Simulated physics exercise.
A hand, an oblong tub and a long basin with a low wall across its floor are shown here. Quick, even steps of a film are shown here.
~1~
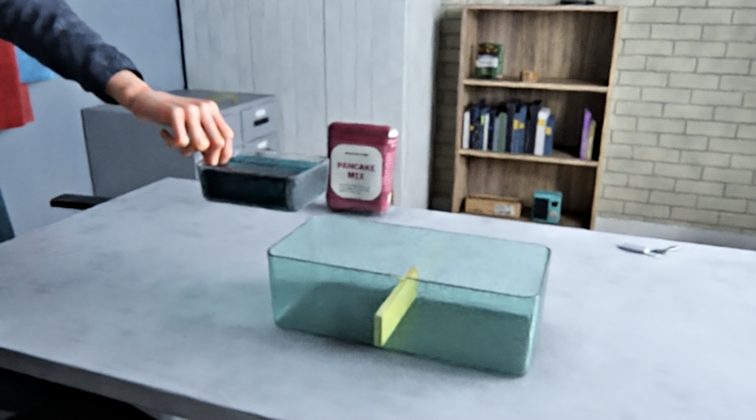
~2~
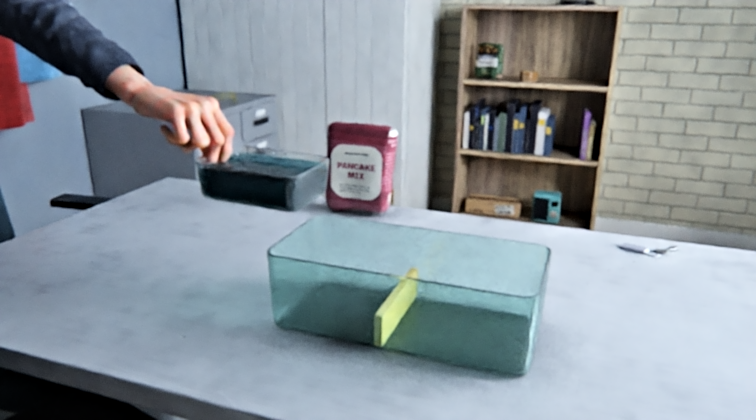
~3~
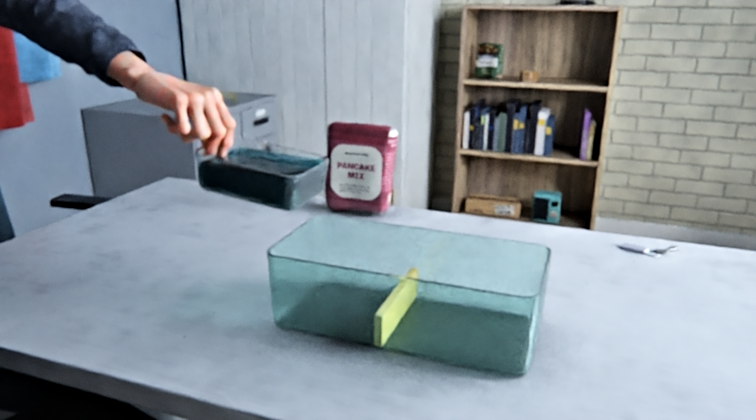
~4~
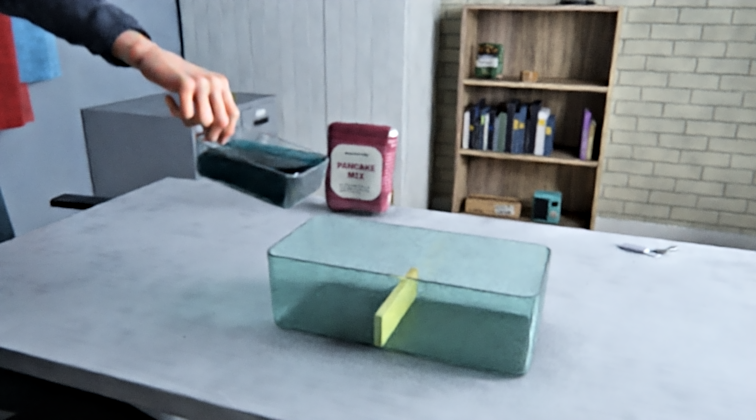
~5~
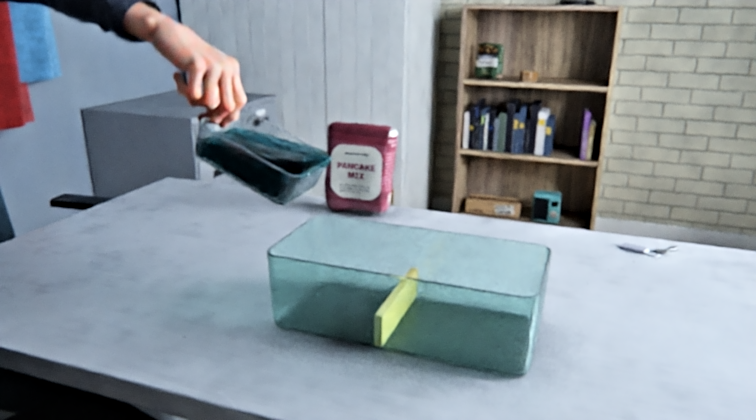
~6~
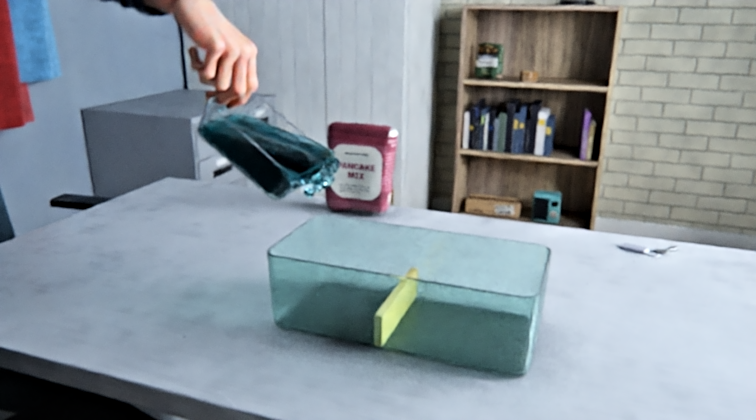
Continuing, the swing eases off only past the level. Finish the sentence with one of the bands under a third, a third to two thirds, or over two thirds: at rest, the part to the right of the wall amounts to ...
At rest, the part to the right of the wall amounts to a third to two thirds.
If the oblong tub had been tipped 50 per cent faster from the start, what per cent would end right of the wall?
I'd put it at some 30 percent.
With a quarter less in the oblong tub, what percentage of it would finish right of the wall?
Roughly 35 in a hundred.
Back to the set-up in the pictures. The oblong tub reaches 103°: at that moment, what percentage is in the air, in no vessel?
Roughly 45 in a hundred.
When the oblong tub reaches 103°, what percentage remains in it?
I'd reckon near 5 percent is still held at that tilt.
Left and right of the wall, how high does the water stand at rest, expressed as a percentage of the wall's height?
Left: About 30; right: About 30.
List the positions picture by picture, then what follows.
In the first frame, it leans 0°; its right rim is at (315, 169); the water meets the walls at (220, 162) and (315, 172); the long basin's rim runs from (292, 234) to (546, 272); the wall's top is at (398, 291).
In the second frame, it leans 2°; its right rim is at (315, 169); the water meets the walls at (220, 160) and (315, 171).
In the third frame, it leans 6°; its right rim is at (315, 169); the water meets the walls at (220, 154) and (315, 168).
In the fourth frame, it leans 14°; its right rim is at (315, 169); the water meets the walls at (219, 146) and (316, 163).
In the fifth frame, it leans 24°; its right rim is at (314, 169); the water meets the walls at (219, 133) and (309, 160); 5 per cent is over the edge.
In the sixth frame, it leans 35°; its right rim is at (314, 169); the water meets the walls at (220, 118) and (299, 147); 12 per cent is over the edge.
A moment on, the tilt is 103° and 4 per cent is still to pour, 38 is left of the wall and 10 right of it.
Next, the tilt is 121° and 0 per cent is still to pour, 39 is left of the wall and 53 right of it.
Then the tilt is 121° and 0 per cent is still to pour, 40 is left of the wall and 55 right of it.
Later the tilt is 121° and 0 per cent is still to pour, 41 is left of the wall and 55 right of it.
At rest 41 per cent lies left of the wall, 55 right of it and 4 outside.
